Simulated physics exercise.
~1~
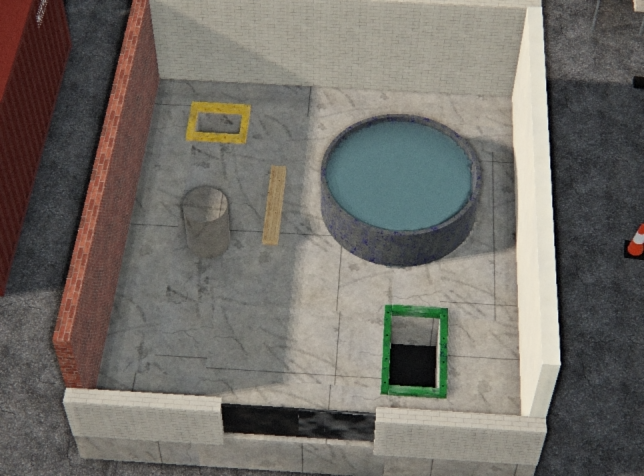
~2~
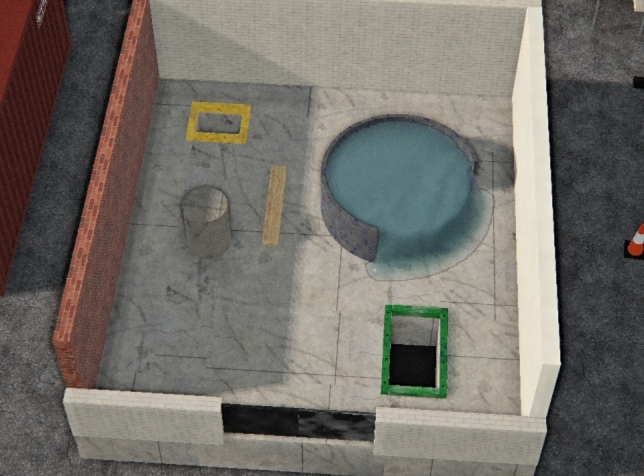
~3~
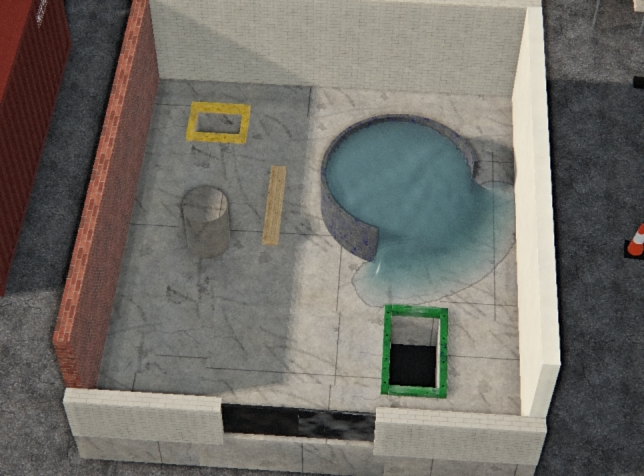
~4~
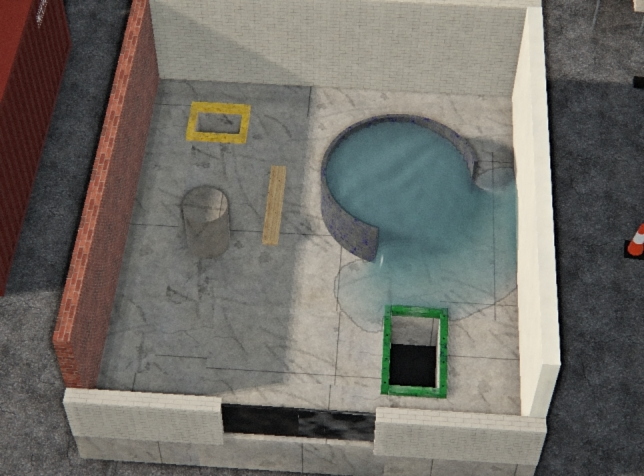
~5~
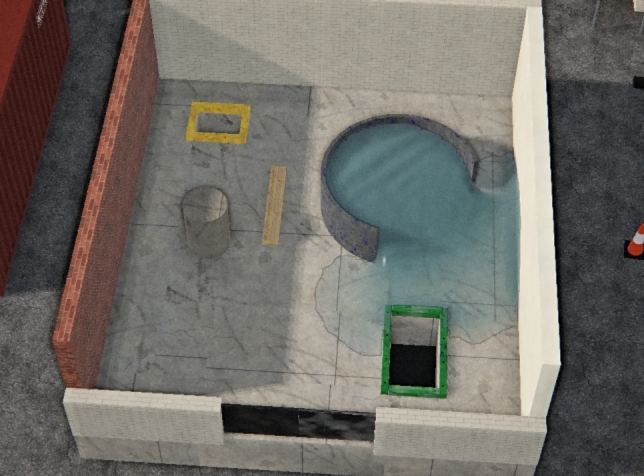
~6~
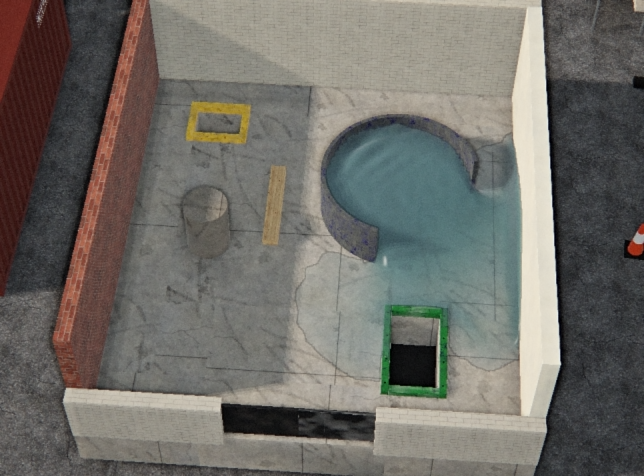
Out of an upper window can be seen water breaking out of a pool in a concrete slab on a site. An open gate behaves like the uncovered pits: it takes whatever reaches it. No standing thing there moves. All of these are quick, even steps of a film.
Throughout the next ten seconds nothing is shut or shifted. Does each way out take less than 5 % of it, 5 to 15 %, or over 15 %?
The gate ends up with less than 5 %; the yellow pit ends up with less than 5 %; the green pit ends up with over 15 %.
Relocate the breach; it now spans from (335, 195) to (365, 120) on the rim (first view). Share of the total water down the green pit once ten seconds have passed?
Green: About 0 %.
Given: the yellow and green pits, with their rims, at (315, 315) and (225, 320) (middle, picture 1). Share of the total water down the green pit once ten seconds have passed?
Share, green pit, approx.: 8 in a hundred.
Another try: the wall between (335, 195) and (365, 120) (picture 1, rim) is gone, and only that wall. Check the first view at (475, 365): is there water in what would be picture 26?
It would be unsoaked.
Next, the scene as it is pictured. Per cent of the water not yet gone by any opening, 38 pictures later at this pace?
80 in a hundred.
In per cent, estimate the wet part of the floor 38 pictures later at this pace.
Roughly 95 percent, I'd say.
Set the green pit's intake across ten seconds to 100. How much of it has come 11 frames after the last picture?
Working it through, I arrive at 45 %.
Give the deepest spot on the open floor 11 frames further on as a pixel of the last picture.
Roughly (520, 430).
A moment on, water covers 30 % of the floor; the gate 0 %, the yellow pit 0 %, the green pit 5 %.
Next, water covers 40 % of the floor; the gate 0 %, the yellow pit 0 %, the green pit 9 %.
Then, water covers 65 % of the floor; the gate 0 %, the yellow pit 0 %, the green pit 15 %.
Later, water covers 95 % of the floor; the gate 0 %, the yellow pit 0 %, the green pit 20 %.
In the end, water covers 95 % of the floor; the gate 0 %, the yellow pit 0 %, the green pit 21 %.
